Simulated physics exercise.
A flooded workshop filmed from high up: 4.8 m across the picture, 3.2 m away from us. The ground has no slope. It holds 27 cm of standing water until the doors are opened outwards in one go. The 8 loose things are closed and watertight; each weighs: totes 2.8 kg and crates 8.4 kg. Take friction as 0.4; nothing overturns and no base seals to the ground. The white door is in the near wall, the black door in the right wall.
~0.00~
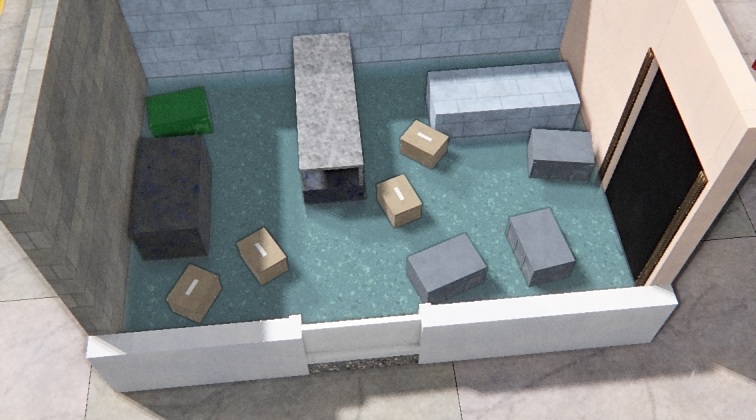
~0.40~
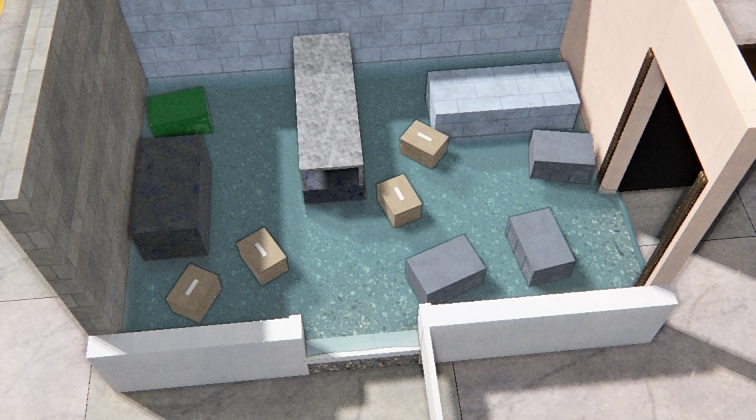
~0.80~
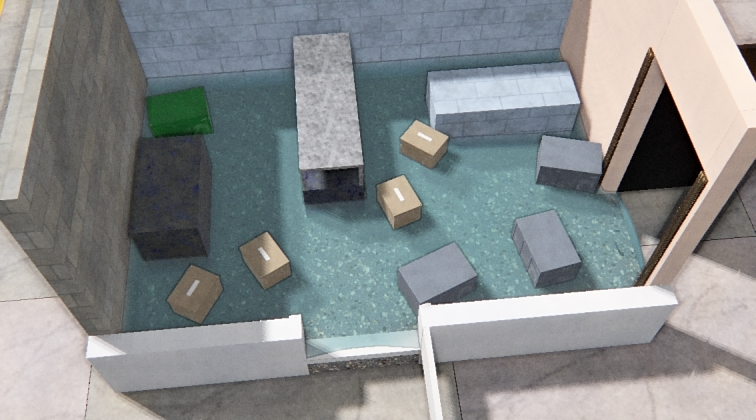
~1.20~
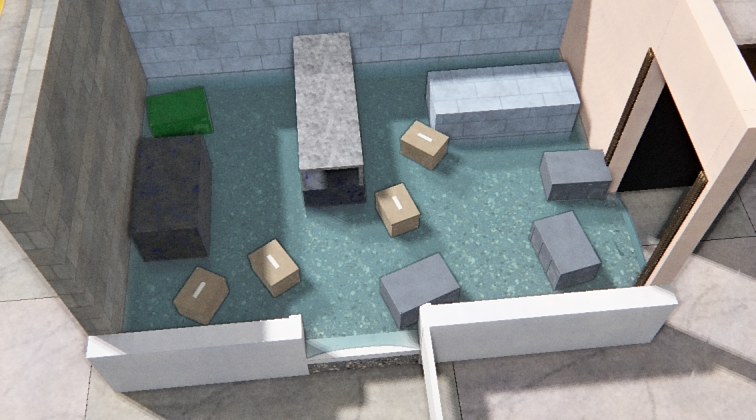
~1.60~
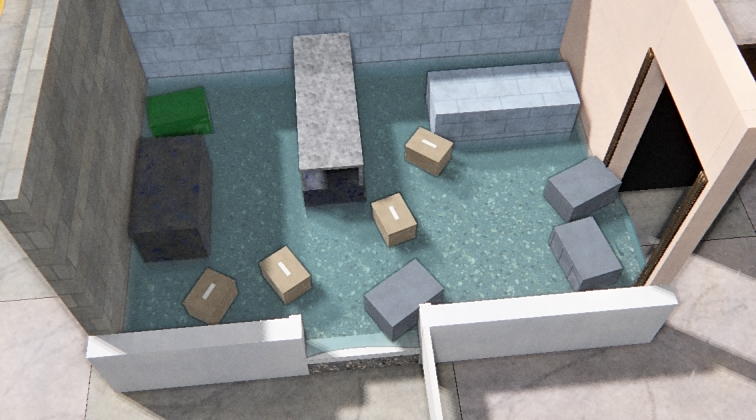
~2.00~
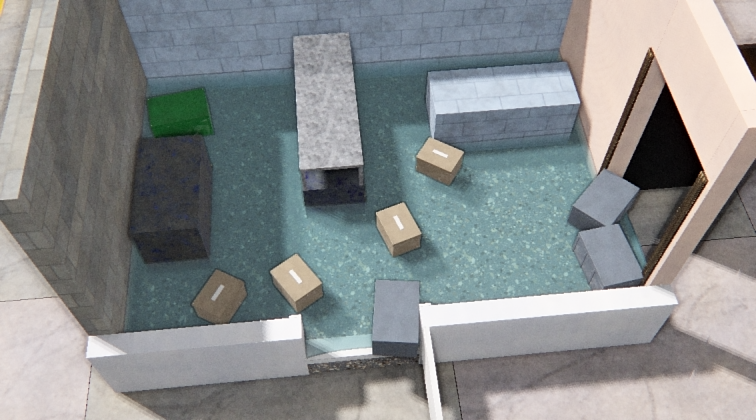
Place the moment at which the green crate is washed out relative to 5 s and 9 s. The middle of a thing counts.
It leaves after the second time or never.
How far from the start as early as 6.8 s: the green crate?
About 60 cm.
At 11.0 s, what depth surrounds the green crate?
Roughly 10 cm.
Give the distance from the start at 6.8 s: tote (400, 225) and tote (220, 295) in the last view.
In that order: 140 cm, gone out.
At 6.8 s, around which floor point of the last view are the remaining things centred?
Around (428, 209).
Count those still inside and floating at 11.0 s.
I count 1.
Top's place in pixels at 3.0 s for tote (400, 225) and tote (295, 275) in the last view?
Around (422, 247) and (349, 337).
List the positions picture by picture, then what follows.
The green crate at (177, 106), afloat; 27 cm deep round most things; 0 of 8 have shifted, in the first picture.
The green crate at (177, 106), afloat; 27 cm deep round most things; 0 of 8 have shifted, in the second picture.
The green crate at (177, 106) floats; about 3310 L in view; 3 of 8 have shifted, in the third picture.
The green crate at (177, 106), afloat; 23 cm deep round most things; 6 of 8 have shifted, in the fourth picture.
The green crate at (177, 106) floats; about 3040 L in view; 7 of 8 have shifted, in the fifth picture.
The green crate at (178, 107) floats; 20 cm deep round most things; 7 of 8 have shifted, in the sixth picture.
After 3.0 s the green crate is near (184, 116), 0.1 m from its start, afloat; 3 of 8 are out; 5 afloat.
After 6.8 s the green crate is near (218, 141), 0.6 m from its start, afloat; 5 of 8 are out; 3 afloat.
After 11.0 s the green crate is near (267, 198), 1.5 m from its start, afloat; 7 of 8 are out; 1 afloat.
After 15.0 s the green crate is near (361, 329), 3.1 m from its start, afloat; 7 of 8 are out; 1 afloat.
